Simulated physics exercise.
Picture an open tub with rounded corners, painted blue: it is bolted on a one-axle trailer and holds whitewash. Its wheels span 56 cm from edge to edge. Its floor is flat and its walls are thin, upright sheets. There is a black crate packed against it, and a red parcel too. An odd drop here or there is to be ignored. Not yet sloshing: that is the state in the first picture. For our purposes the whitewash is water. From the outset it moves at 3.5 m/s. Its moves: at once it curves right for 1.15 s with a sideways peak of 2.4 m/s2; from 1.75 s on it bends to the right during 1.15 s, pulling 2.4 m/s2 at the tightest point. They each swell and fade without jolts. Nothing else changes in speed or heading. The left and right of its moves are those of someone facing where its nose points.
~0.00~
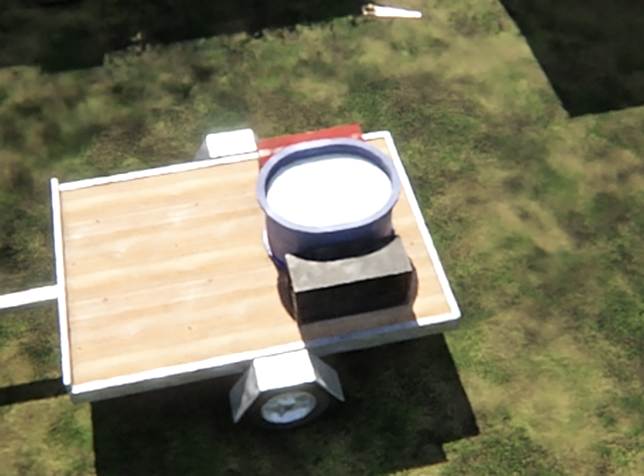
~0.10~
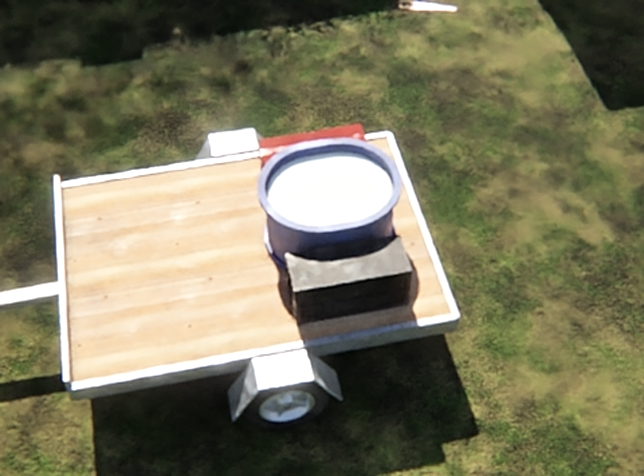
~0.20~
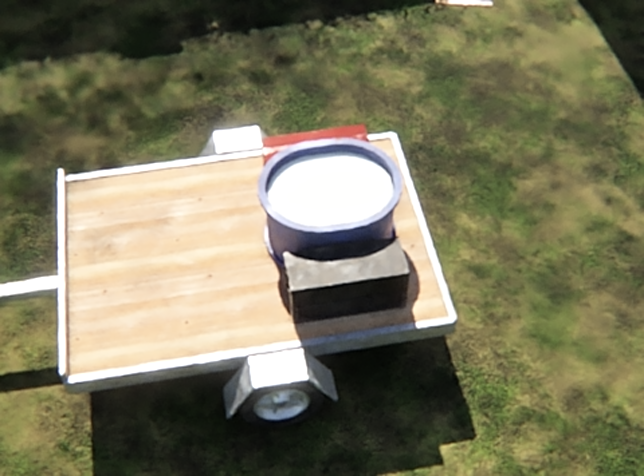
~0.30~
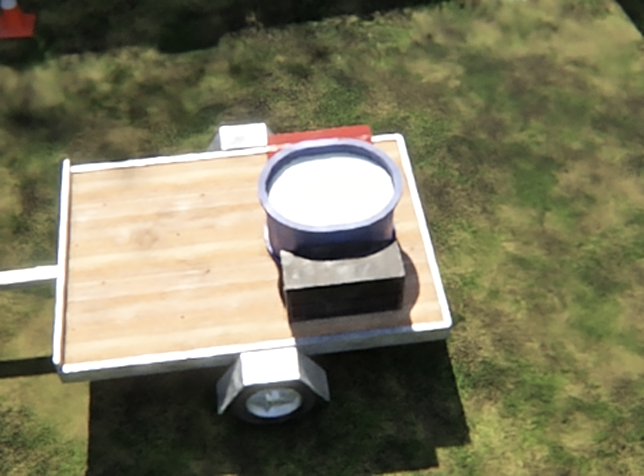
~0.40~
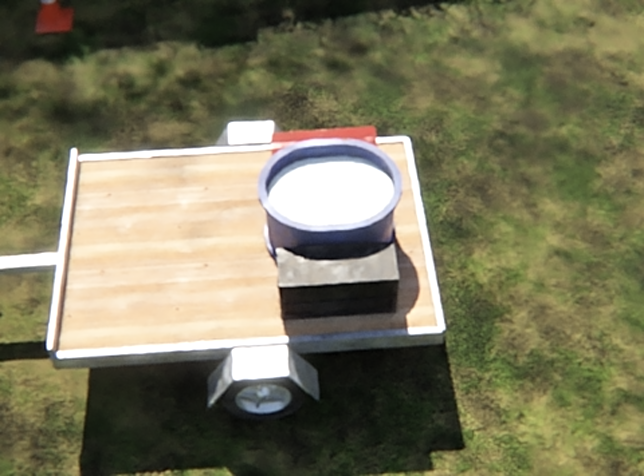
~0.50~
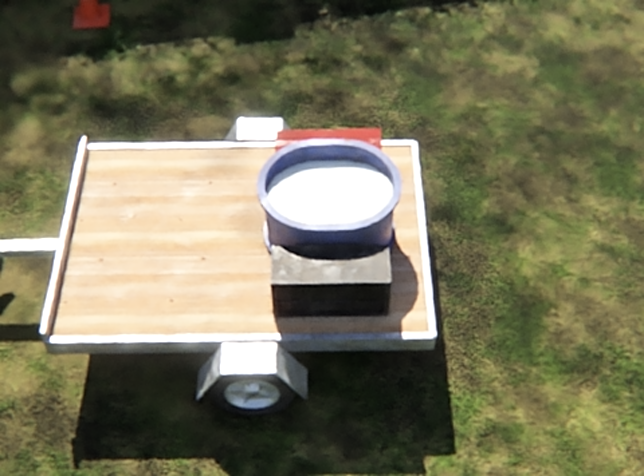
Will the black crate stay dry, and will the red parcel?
Looking at each: The black crate is reached by it, and the red parcel is not reached.
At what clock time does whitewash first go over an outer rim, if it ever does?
1.0 s.
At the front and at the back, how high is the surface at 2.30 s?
Front: 40 cm; back: 38 cm.
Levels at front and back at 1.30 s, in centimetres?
I'd say some 42 centimetres in front and some 38 centimetres behind.
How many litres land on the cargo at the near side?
I'd put it near 6 litres.
Then, 1.30 s in, the surface is 41 cm up at the front and 37 cm at the back; 2 per cent is out, over the near side.
Then, 2.30 s in, the surface is 39 cm up at the front and 39 cm at the back; 2 per cent is out, over the near side.
Then, 3.40 s in, the surface is 39 cm up at the front and 39 cm at the back; 4 per cent is out, over the near side.
Then, 5.89 s in, 4 per cent is out, over the near side; the black crate has caught 6 litres and the red parcel nothing.
